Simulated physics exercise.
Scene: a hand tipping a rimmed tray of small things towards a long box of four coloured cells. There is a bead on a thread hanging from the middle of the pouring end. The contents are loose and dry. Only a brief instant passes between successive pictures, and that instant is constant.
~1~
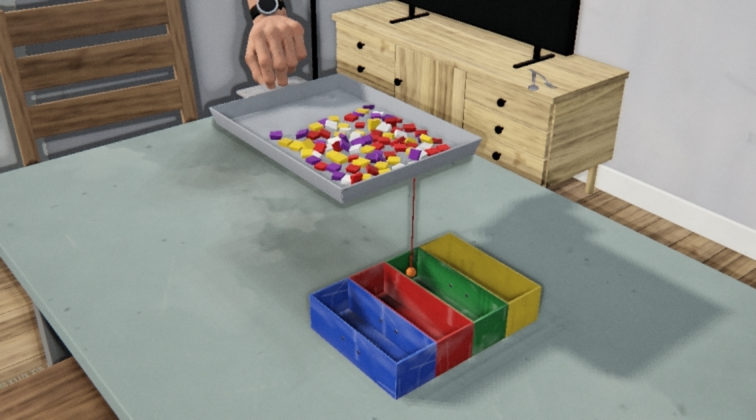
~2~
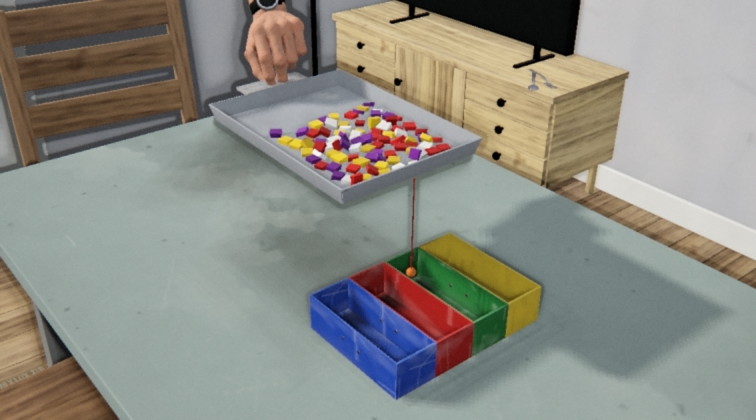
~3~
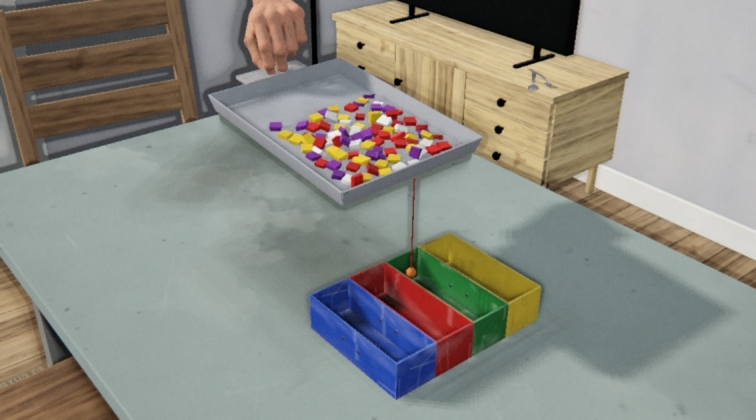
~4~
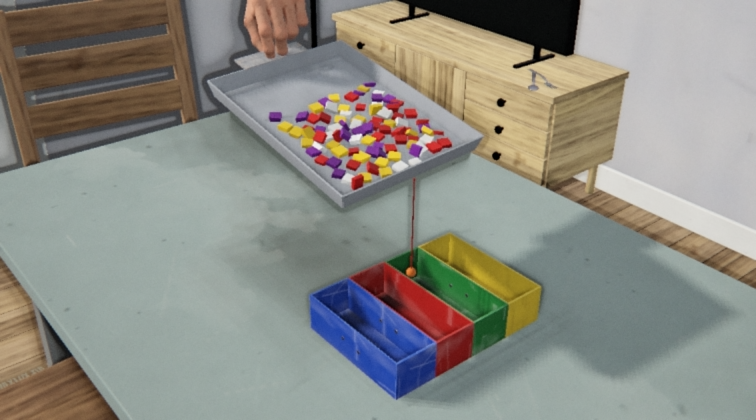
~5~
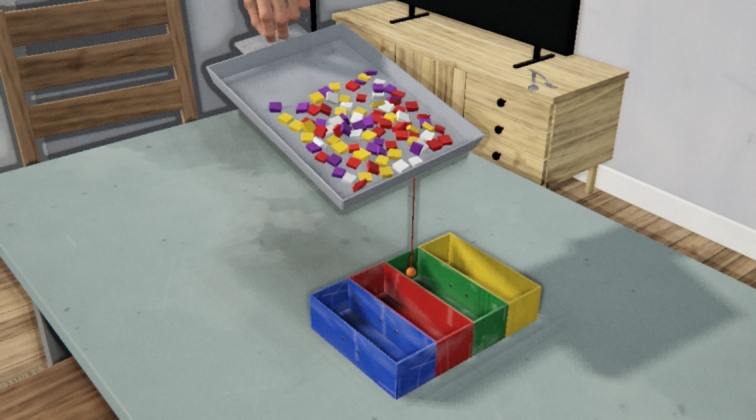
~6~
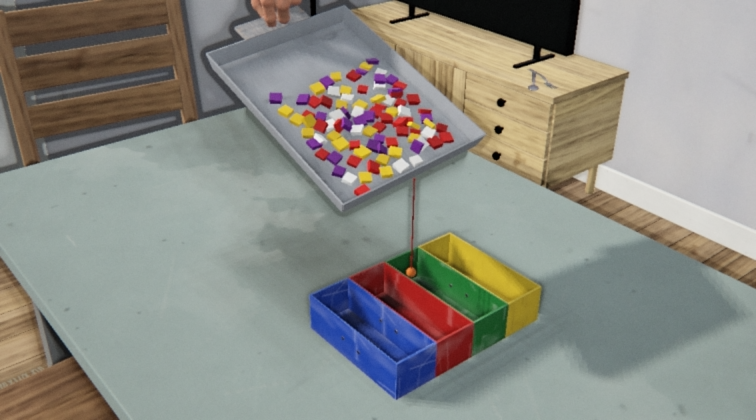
A hand raising the back of a grey tray of colourful mosaic tiles, steepening it above blue, red, green and yellow cells.
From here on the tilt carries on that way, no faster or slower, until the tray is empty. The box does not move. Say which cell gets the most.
Blue.
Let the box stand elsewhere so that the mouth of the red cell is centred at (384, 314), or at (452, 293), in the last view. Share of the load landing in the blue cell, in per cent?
In order: 30 percent and 30 percent.
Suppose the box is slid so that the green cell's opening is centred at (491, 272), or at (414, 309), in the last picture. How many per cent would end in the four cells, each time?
Roughly 30 %, then roughly 100 %.
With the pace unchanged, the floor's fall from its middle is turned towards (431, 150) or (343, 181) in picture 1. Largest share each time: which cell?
First: The cell in yellow. Second: The cell in blue.
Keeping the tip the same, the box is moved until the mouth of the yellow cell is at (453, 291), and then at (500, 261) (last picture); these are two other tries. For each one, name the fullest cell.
In order of the tries: The red one and that blue cell.
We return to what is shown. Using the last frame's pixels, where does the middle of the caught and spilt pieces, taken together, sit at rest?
Somewhere around (388, 354) in the last picture.
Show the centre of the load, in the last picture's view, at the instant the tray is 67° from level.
The load's middle is around (383, 160).
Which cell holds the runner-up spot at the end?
Runner-up: Red.
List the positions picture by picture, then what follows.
The first frame shows corners of the pouring end at (342, 185) and (475, 138), level; middle of the load at (366, 140), mosaic tiles; bead on its thread at (411, 272); blue cell at (416, 367); red cell at (454, 346); green cell at (490, 327); yellow cell at (523, 308).
The second frame shows corners of the pouring end at (343, 186) and (475, 137), level; middle of the load at (367, 139).
The third frame shows corners of the pouring end at (343, 188) and (476, 136), tipped barely, lowest at the left corner; middle of the load at (367, 135).
The fourth frame shows corners of the pouring end at (343, 192) and (477, 135), tipped a little, lowest at the left corner; middle of the load at (367, 128).
The fifth frame shows corners of the pouring end at (344, 195) and (478, 134), tipped clearly, lowest at the left corner; middle of the load at (359, 127).
The sixth frame shows corners of the pouring end at (344, 199) and (479, 133), tipped clearly, lowest at the left corner; middle of the load at (369, 117); blue cell at (416, 367); red cell at (454, 346); green cell at (490, 327); yellow cell at (523, 308).
Soon after the last picture, tray tipped steeply; nearly all on the tray; a stray few falling or outside the box.
A little later, tray tipped past a quarter turn; a small part on the tray; about a third in the blue cell; a small part in the red cell; a stray few in the green cell; about half falling or outside the box.
Later still, tray tipped past a quarter turn; about half in the blue cell; about a quarter in the red cell; a small part in the green cell; a small part falling or outside the box.
At rest, tray tipped past a quarter turn; about half in the blue cell; about a quarter in the red cell; a small part in the green cell; none in the yellow cell; a small part outside the box.
